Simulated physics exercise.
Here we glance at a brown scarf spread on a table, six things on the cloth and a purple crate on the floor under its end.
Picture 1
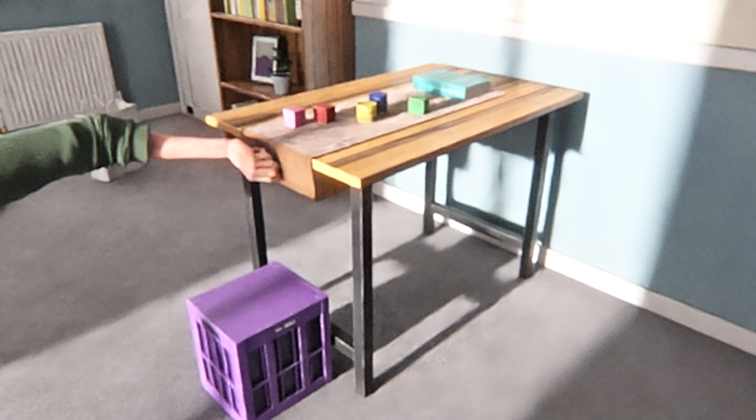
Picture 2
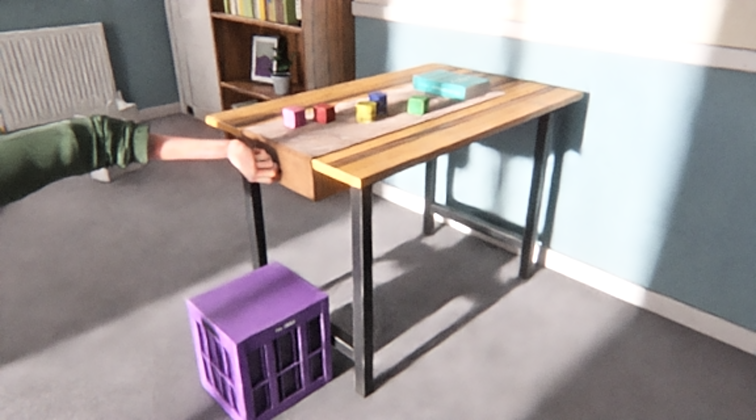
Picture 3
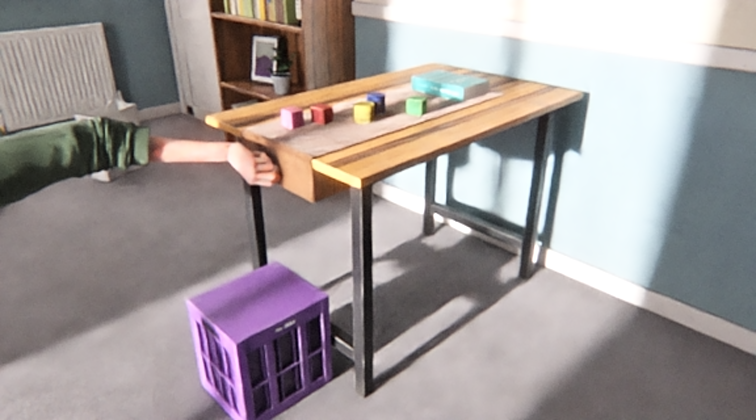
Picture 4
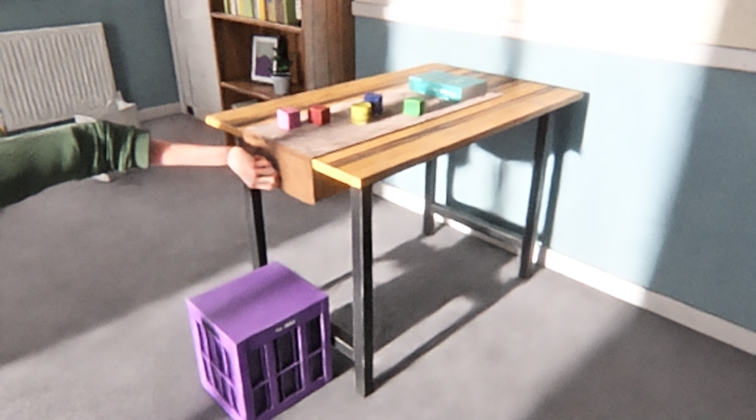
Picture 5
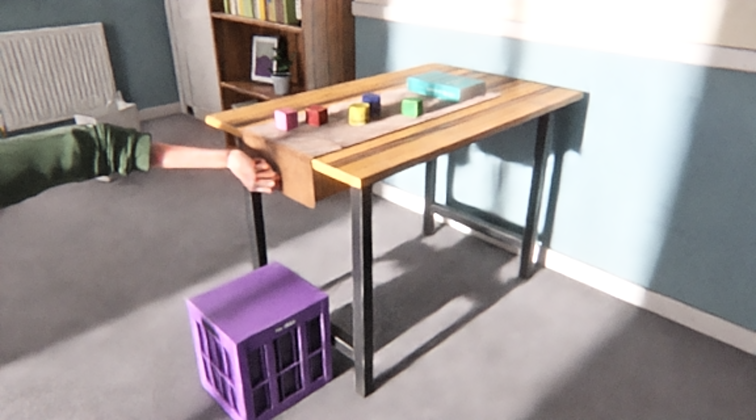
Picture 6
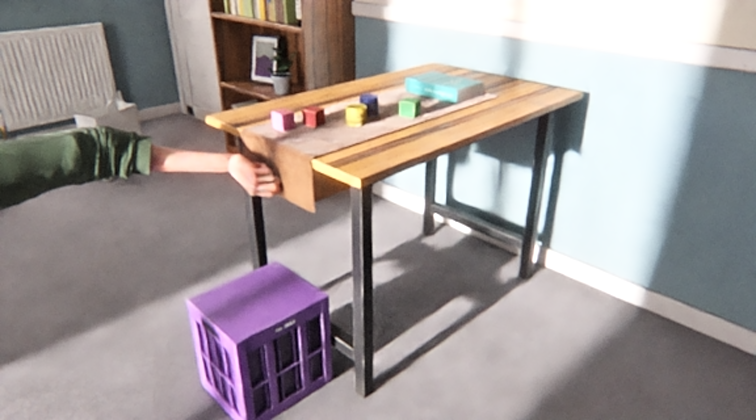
A hand at the table's edge slowly drew the brown cloth a little way down over the side, and the small colored blocks and the turquoise object on it shifted slightly left with it.
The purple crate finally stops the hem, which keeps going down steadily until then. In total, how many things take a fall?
The number still up top goes down by three, if you watch closely.
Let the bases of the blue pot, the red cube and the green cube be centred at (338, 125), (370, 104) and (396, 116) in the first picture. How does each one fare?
The blue pot will end up off, the red cube will stay where it is, the green cube will stay where it is.
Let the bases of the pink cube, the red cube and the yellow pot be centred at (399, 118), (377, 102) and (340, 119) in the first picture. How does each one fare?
The pink cube stays put; the red cube stays put; the yellow pot ends up off.
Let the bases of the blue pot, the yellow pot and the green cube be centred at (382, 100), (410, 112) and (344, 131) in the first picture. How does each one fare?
Outcome: The blue pot is still in place, the yellow pot is still in place, the green cube is gone.
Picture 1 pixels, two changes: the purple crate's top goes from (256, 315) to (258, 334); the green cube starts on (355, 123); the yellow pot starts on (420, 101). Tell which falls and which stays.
Green cube is gone, yellow pot stays.
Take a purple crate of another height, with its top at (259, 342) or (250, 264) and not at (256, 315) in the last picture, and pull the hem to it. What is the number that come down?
The numbers are 4 and 1.
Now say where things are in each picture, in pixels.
In the first picture, hem (315, 198); pink cube (295, 108); red cube (324, 106); yellow pot (366, 103); blue pot (378, 94); green cube (419, 97); top of the crate (256, 315).
In the second picture, hem (314, 199); pink cube (294, 109).
In the third picture, hem (313, 202); red cube (322, 107).
In the fourth picture, hem (315, 205); yellow pot (361, 105); top of the crate (256, 315).
In the fifth picture, hem (314, 209); blue pot (371, 96).
In the sixth picture, hem (315, 212); pink cube (283, 111); red cube (313, 109); yellow pot (356, 106); blue pot (369, 96); green cube (410, 100).
Early on, hem near (281, 235); pink cube gone.
Midway, hem on the crate; pink cube and red cube gone.
Finally, hem on the crate; pink cube, red cube and yellow pot gone. It carries off three.
